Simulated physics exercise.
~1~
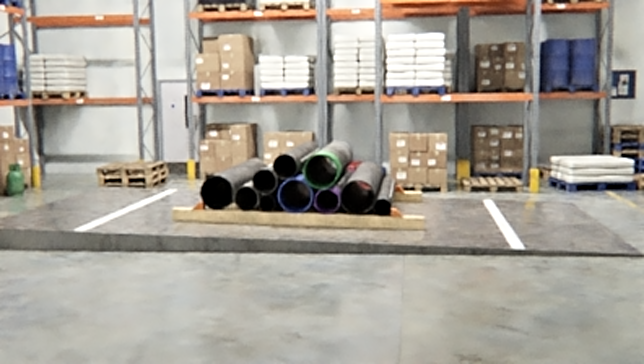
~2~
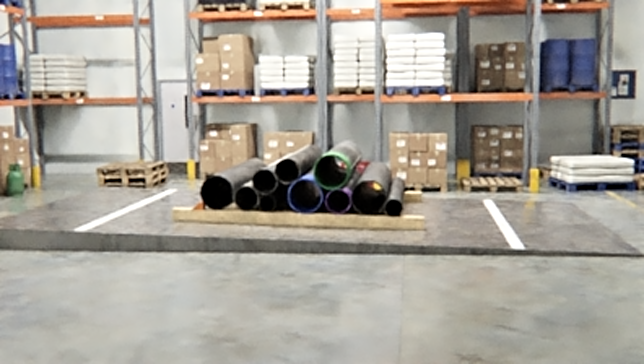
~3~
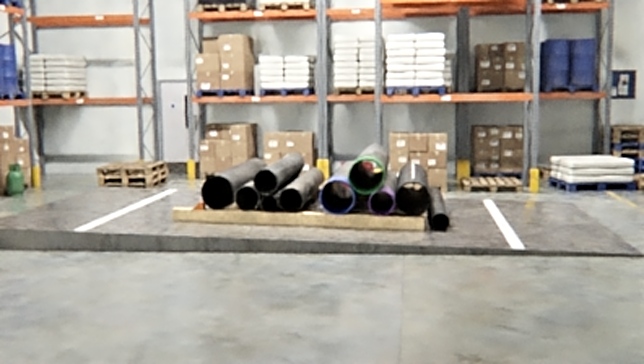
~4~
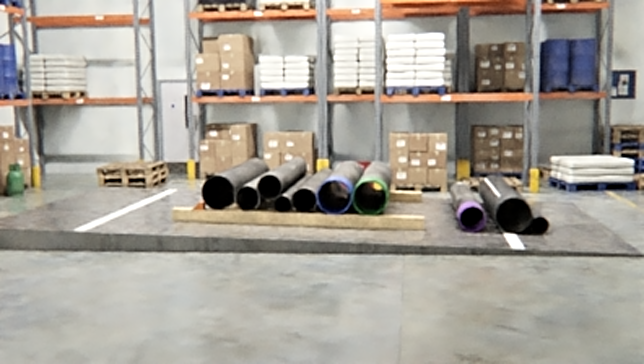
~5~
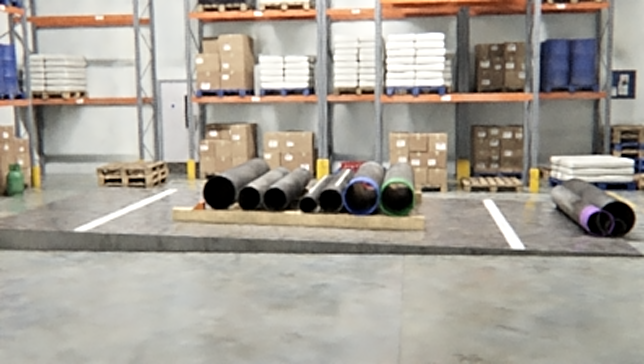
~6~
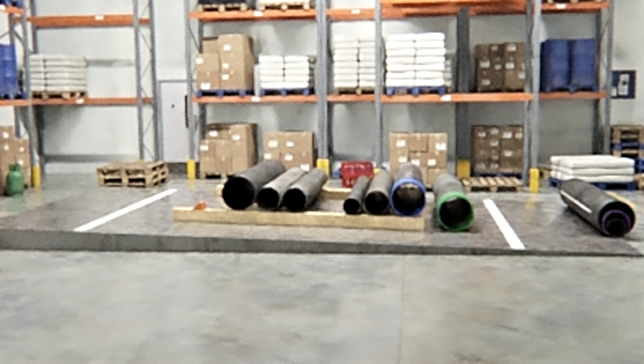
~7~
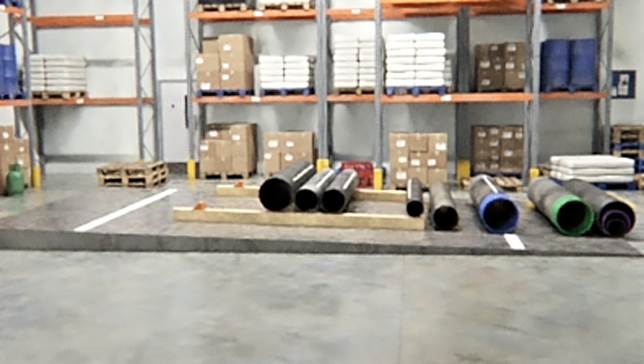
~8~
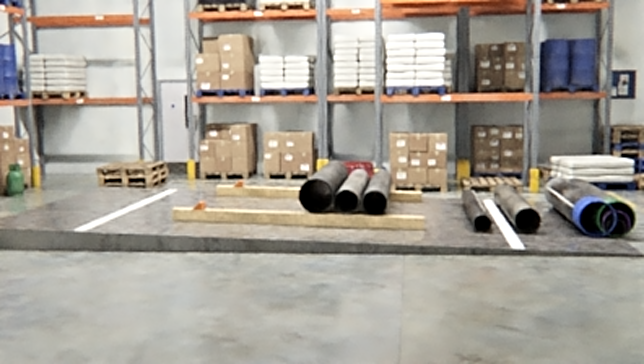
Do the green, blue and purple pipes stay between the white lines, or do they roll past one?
All three roll past a white line. The purple one crosses the right line first, and the green and blue ones cross it later.
